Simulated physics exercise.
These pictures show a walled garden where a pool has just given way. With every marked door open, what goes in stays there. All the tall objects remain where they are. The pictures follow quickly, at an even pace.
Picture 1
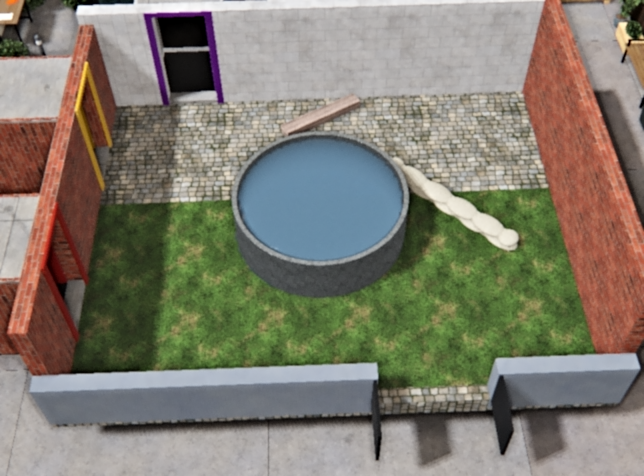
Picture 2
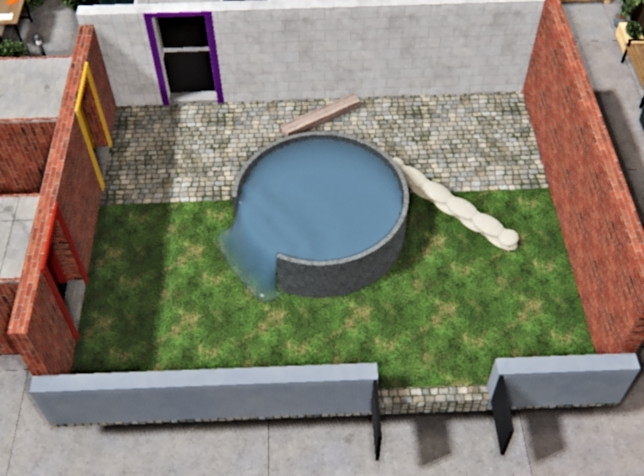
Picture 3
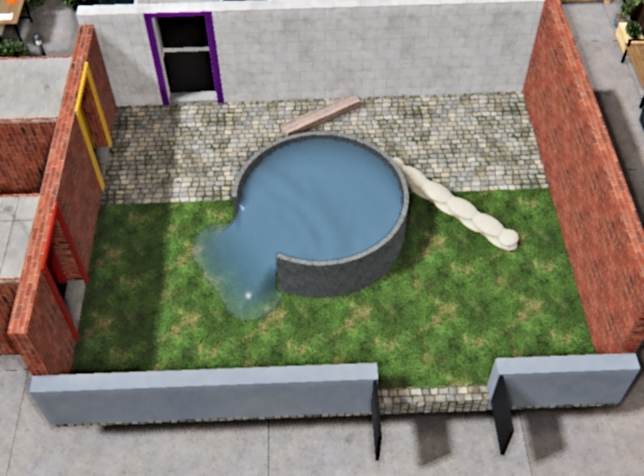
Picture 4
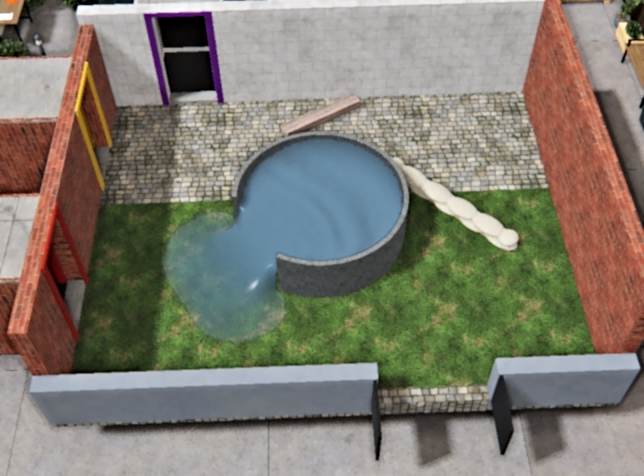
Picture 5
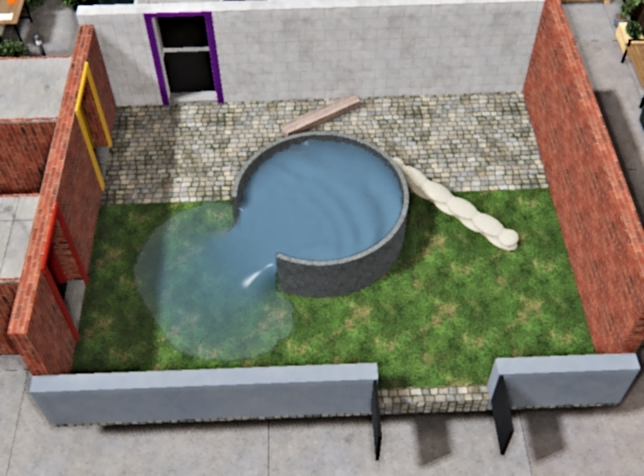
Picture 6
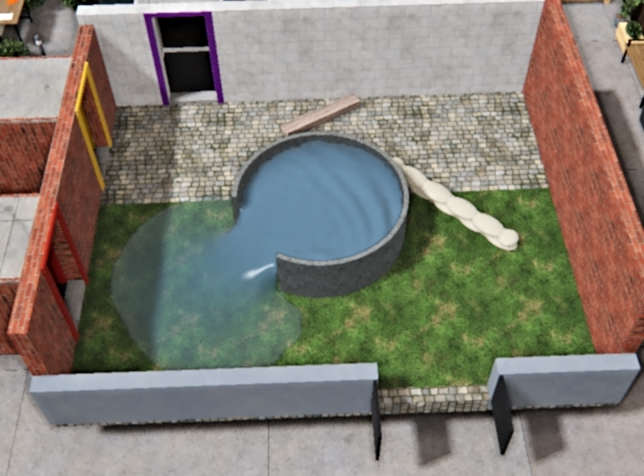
A round pool in a walled garden breaks open at its left side, spreading water across the grass.
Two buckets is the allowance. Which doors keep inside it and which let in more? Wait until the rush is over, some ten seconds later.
The purple door will let through over two buckets. The yellow door will let through over two buckets. The red door will let through over two buckets.
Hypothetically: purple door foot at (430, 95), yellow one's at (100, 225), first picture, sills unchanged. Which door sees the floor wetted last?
That would be the purple one.
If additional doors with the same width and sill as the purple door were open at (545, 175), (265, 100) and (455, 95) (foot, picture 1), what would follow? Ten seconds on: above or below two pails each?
Lab note, doors in listed order: Under the limit, over the limit, under the limit.
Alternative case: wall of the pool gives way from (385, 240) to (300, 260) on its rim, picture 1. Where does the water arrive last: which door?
It's the purple one.
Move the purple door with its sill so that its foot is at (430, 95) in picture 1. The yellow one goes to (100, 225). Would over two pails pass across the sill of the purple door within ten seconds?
Result - the purple one stays within limits.
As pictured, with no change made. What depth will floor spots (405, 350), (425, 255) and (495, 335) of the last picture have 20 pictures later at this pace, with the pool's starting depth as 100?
The depths come to near 0, 0 and 0 per cent respectively.
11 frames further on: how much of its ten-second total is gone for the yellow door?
Roughly 0 per cent.
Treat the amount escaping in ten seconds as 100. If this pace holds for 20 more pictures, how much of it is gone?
Share gone: About 35 %.
A moment on, water covers 25 % of the floor; the purple door not reached, the yellow door not reached, the red door under two buckets in.
Next, water covers 30 % of the floor; the purple door not reached, the yellow door wet at the sill, nothing in, the red door far over two buckets in.
Then, water covers 40 % of the floor; the purple door wet at the sill, nothing in, the yellow door under two buckets in, the red door far over two buckets in.
Later, water covers 65 % of the floor; the purple door over two buckets in, the yellow door over two buckets in, the red door far over two buckets in.
In the end, water covers 90 % of the floor; the purple door far over two buckets in, the yellow door over two buckets in, the red door far over two buckets in.
